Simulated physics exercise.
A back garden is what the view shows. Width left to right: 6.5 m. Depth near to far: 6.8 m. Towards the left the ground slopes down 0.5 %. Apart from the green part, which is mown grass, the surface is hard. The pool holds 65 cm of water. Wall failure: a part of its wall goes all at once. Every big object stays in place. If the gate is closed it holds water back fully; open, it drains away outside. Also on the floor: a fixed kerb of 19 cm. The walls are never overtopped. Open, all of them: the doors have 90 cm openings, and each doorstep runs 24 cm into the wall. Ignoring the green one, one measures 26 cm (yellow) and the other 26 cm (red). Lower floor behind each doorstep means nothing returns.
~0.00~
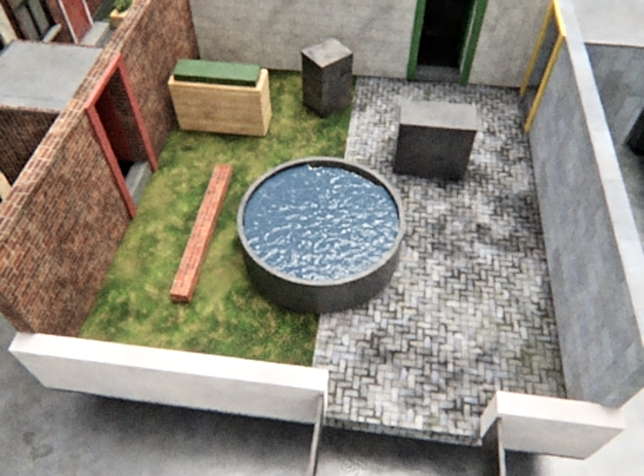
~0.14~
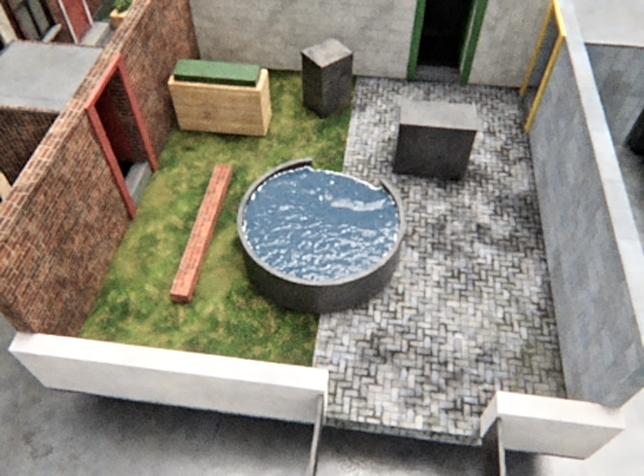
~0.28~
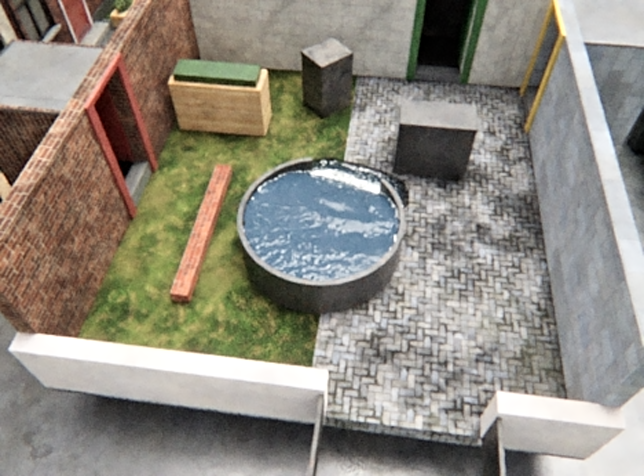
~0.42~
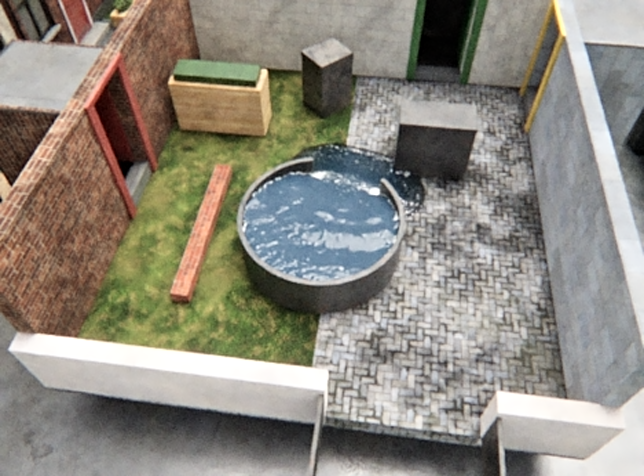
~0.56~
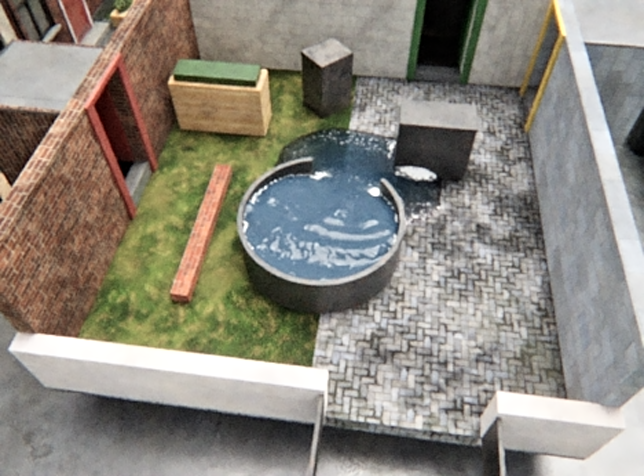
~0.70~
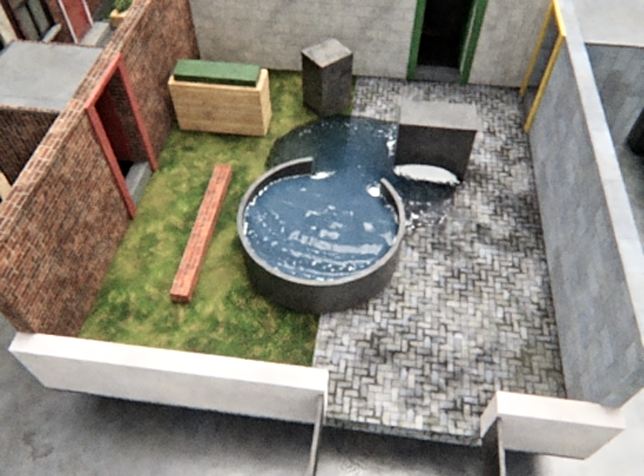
Round garden pool opening along its far wall, water pouring out and spreading across grass and paving around a dark grey block.
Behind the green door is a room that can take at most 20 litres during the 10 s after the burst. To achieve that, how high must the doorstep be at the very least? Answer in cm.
At least about 15 cm.
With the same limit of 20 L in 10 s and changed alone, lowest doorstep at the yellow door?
At yellow, roughly 17 cm.
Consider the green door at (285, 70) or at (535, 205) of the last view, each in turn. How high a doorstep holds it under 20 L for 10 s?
Roughly 8.5 cm for the first and 11.5 cm for the second.
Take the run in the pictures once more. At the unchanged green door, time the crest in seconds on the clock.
The depth peaks at about 1.8 seconds.
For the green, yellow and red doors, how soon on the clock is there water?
Green: 1.4 s; yellow: 2.6 s; red: 6.0 s.
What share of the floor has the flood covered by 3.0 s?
Approximately 45 % of it.
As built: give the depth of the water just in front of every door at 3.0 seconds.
Door depths (cm): Green = 18, yellow = 23, red = 0.
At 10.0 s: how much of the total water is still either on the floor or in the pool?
About 92 per cent.
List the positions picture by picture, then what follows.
The pool at (321, 218) is whole and still, 65 cm deep; the green door at (445, 36) is dry, in the first frame.
The gap is on the far side, the front 0.3 m out at a hidden place; the back of the pool holds 65 cm, in the second frame.
Water pours out on the far side and has run 0.7 m, to (385, 175); about 10 cm deep outside, 65 cm at the back, in the third frame.
The front is at (347, 148), 1.1 m from the gap on the far side; 2.1 m2 of floor is wet, 65 cm left at the back, in the fourth frame.
The gap is on the far side, the front 1.6 m out at (395, 140); the back of the pool holds 64 cm, in the fifth frame.
The front is at a hidden place, 2.0 m from the gap on the far side; 4.6 m2 of floor is wet, 59 cm left at the back; 1.6 m in a straight line remain to the green door at (445, 36), in the sixth frame.
After 1.4 s water covers 25 % of the floor, deepest (30 cm) near (340, 189); 4 cm at the green door, 0 litres in over its 17 cm doorstep.
After 3.0 s water covers 45 % of the floor, deepest (28 cm) near (384, 81); 18 cm at the green door, 9 litres in over its 17 cm doorstep.
After 10.0 s water covers 90 % of the floor, deepest (13 cm) near (193, 106); 7 cm at the green door, 13 litres in over its 17 cm doorstep.
At the green door as built, the water arrived by 1.4 s and peaked near 20 cm at 1.8 s.
With a doorstep of 13.5 cm, 34 litres would have come in within the 10 s; with 18.5 cm, 8 litres. So under 20 litres takes about 15 cm.
